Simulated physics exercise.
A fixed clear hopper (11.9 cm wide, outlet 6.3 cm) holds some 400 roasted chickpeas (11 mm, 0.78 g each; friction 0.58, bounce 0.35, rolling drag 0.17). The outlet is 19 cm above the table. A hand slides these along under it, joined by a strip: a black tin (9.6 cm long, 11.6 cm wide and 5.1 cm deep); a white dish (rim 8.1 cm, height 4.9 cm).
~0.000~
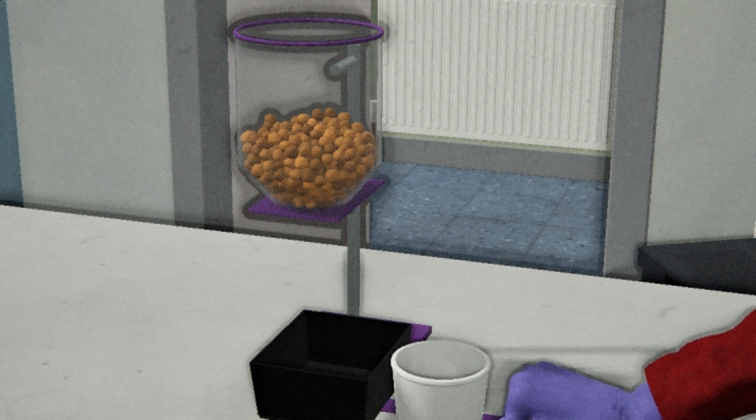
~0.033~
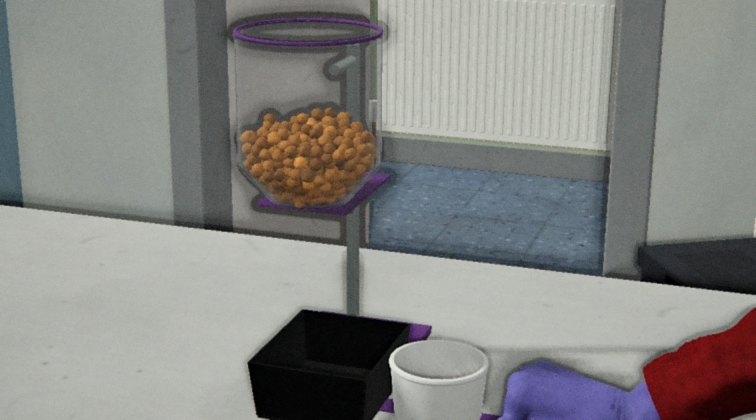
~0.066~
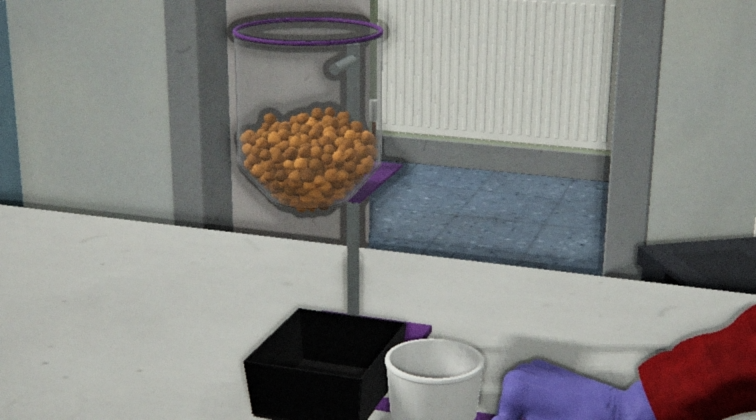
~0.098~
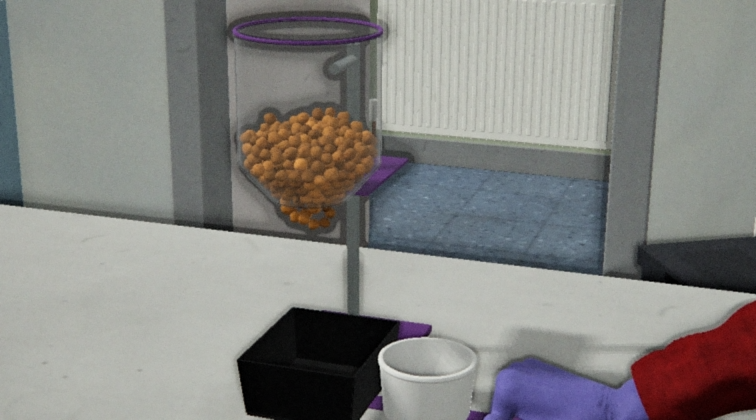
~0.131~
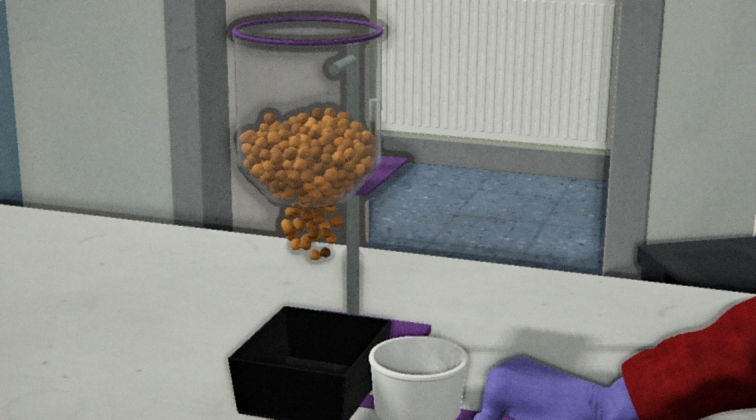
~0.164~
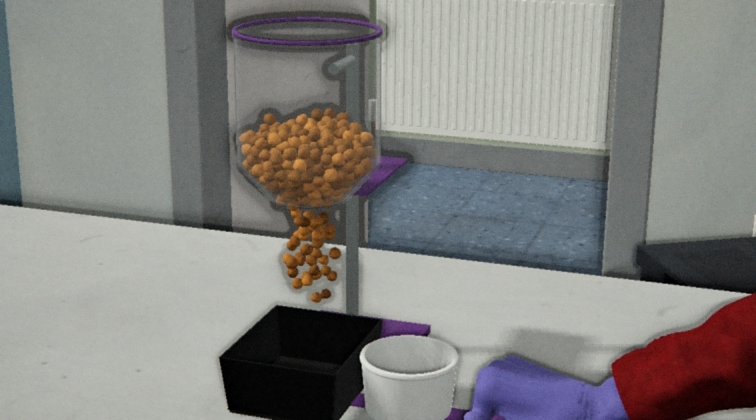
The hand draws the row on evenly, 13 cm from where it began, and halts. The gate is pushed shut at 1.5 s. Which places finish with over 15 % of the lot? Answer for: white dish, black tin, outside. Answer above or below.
White dish: Above, black tin: Above, outside: Above.
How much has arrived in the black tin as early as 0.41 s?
Some 20 per cent.
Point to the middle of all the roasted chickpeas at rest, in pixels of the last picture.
Around (292, 377).
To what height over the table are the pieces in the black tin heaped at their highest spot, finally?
About 2.5 cm.
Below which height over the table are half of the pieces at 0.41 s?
Some 18 cm.
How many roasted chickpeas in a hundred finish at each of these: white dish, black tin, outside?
White dish 55, black tin 20, outside 20.
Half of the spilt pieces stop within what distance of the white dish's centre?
Some 10 cm.
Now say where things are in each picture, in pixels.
Dishes slid 0.0 cm; 0 pieces falling; top of the load at (270, 120); black tin at (334, 343); white dish at (441, 360), in the first frame.
Dishes slid 0.1 cm; 0 pieces falling; top of the load at (270, 120), in the second frame.
Dishes slid 0.5 cm; 0 pieces falling; top of the load at (270, 120), in the third frame.
Dishes slid 1.2 cm; 13 pieces falling; top of the load at (270, 119), in the fourth frame.
Dishes slid 2.0 cm; 29 pieces falling; top of the load at (270, 119), in the fifth frame.
Dishes slid 2.8 cm; 39 pieces falling; top of the load at (302, 120); black tin at (304, 338); white dish at (409, 355). They move about 24 cm a second, in the sixth frame.
Then, at 0.41 s, black tin 20 %, hopper 50 %, white dish 10 %, in the air 15 %; middle of all pieces on or above the table near (300, 252).
Then, at 0.62 s, black tin 20 %, hopper 20 %, white dish 45 %, in the air 15 %; middle of all pieces on or above the table near (284, 316).
After 0.81 s, black tin 20 %, white dish 60 %, outside 10 %, in the air 10 %; middle of all pieces on or above the table near (284, 352).
After 0.99 s, black tin 20 %, white dish 60 %, outside 20 %; middle of all pieces on or above the table near (285, 367).
In the end, at 2.1 s, black tin 20 %, hopper 0 %, white dish 55 %, outside 20 %.
